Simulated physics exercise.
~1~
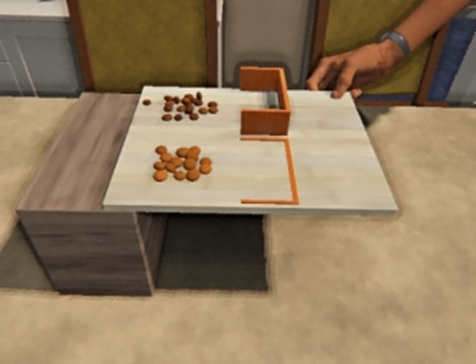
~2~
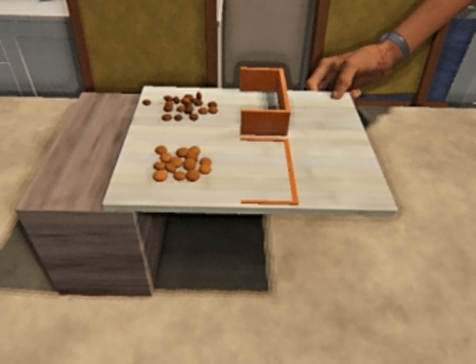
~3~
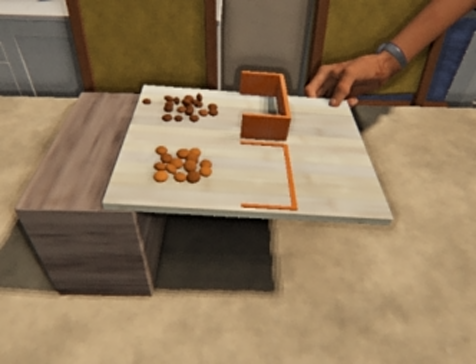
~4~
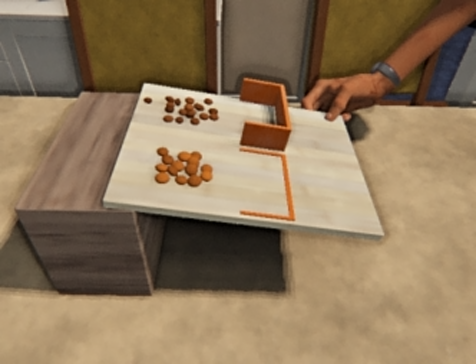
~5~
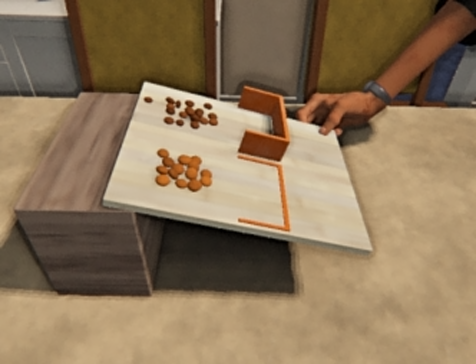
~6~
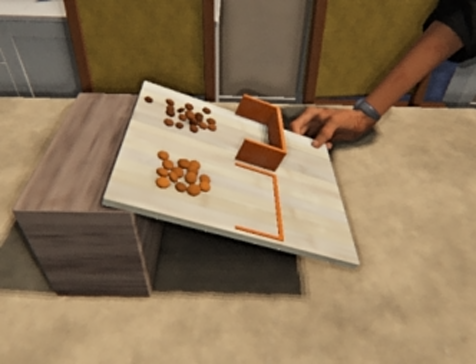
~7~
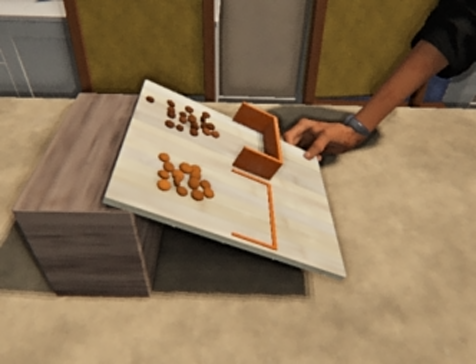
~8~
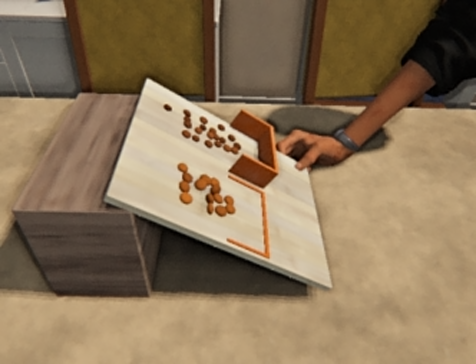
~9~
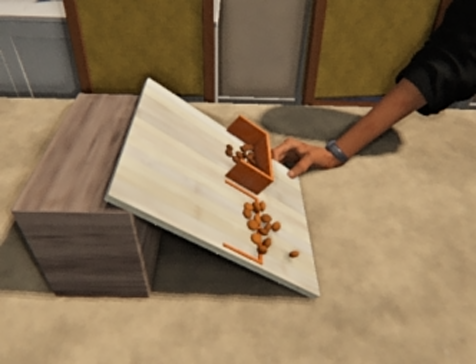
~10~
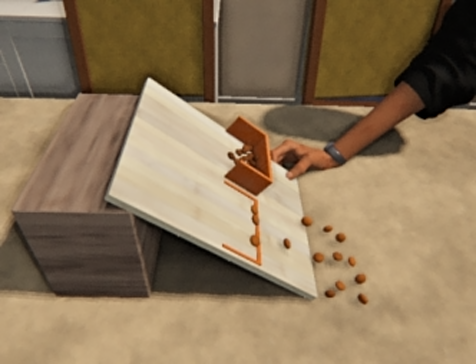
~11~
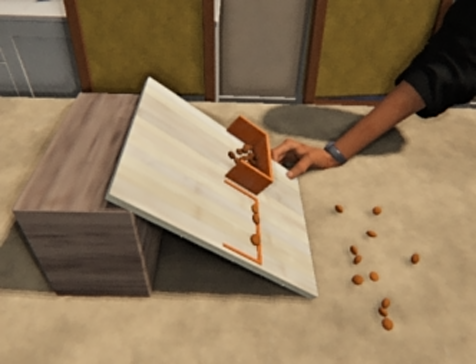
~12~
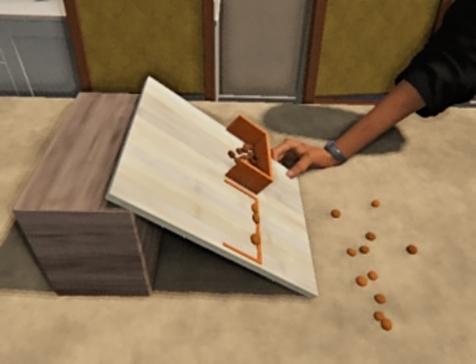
A hand lowers a board's end, and one batch mostly rolls off while the other is caught.
